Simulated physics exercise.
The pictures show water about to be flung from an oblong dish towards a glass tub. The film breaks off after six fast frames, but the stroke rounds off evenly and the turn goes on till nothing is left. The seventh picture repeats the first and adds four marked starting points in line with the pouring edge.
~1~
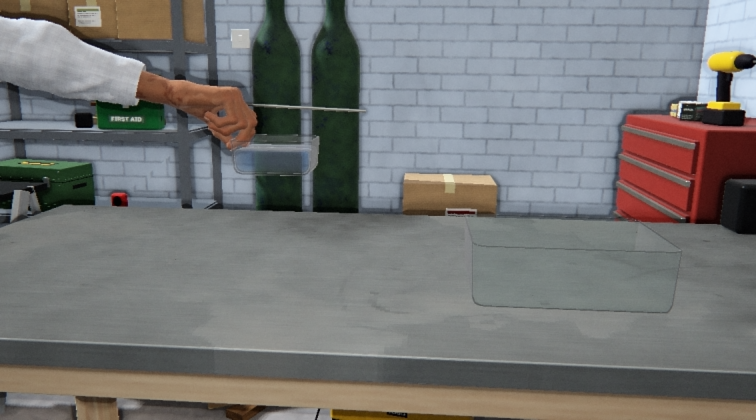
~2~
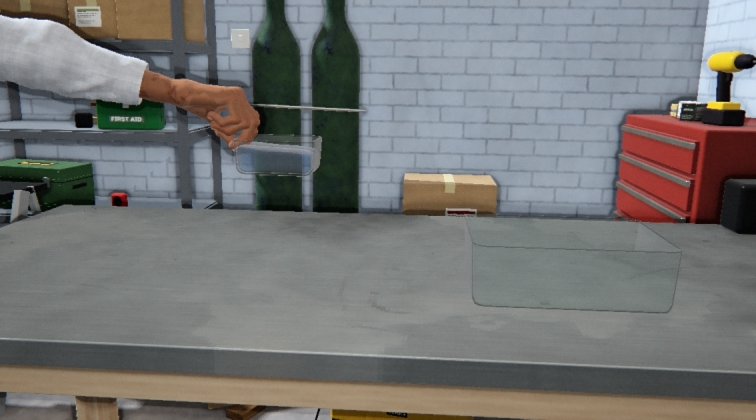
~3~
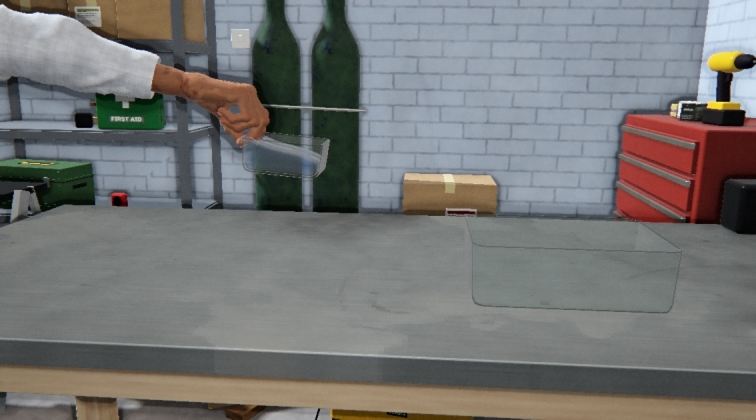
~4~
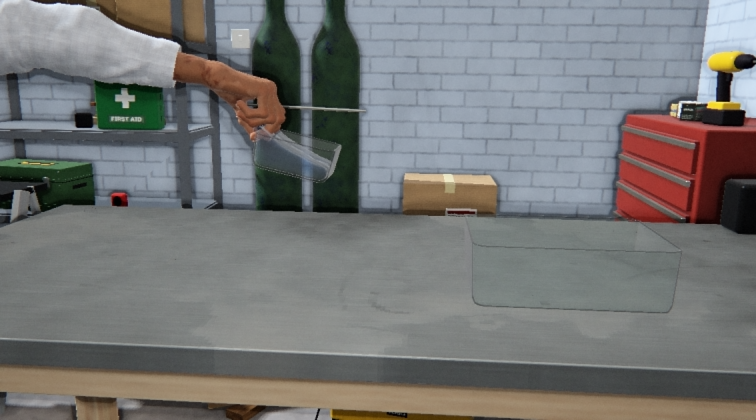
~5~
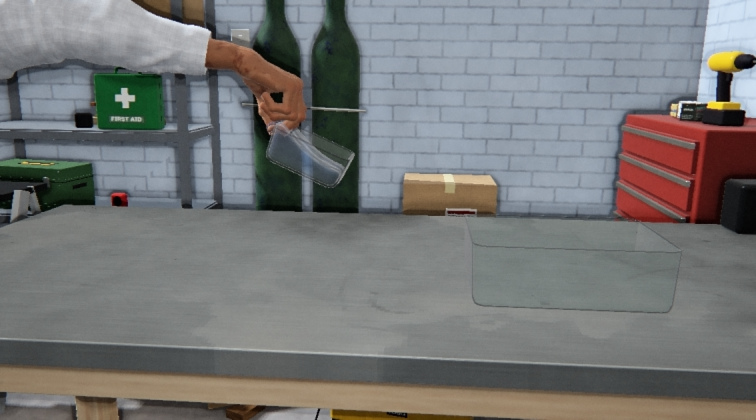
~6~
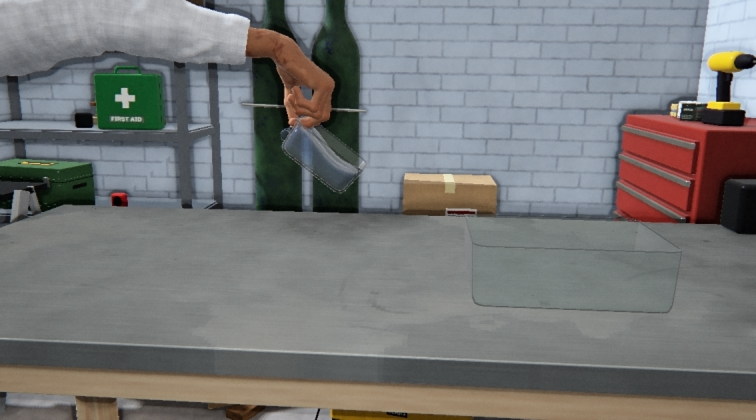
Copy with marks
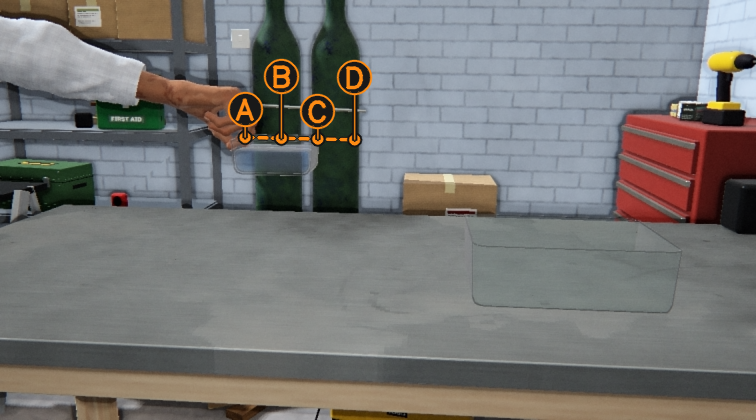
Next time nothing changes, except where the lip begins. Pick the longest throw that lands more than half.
Choose D.
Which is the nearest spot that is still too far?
Spot C.
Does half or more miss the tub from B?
Yes, that goes wrong.
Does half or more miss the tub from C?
Yes.
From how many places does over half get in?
One of the four.
On the marked copy, A at (245, 137); B at (281, 138); C at (317, 139); D at (354, 139).
If A is chosen, about 0 % lands in the tub, 100 % falls short.
If B is chosen, about 0 % lands in the tub, 97 % falls short and 3 % goes beside or beyond.
If C is chosen, about 20 % lands in the tub, 76 % falls short and 4 % goes beside or beyond.
If D is chosen, about 66 % lands in the tub, 26 % falls short and 8 % goes beside or beyond.
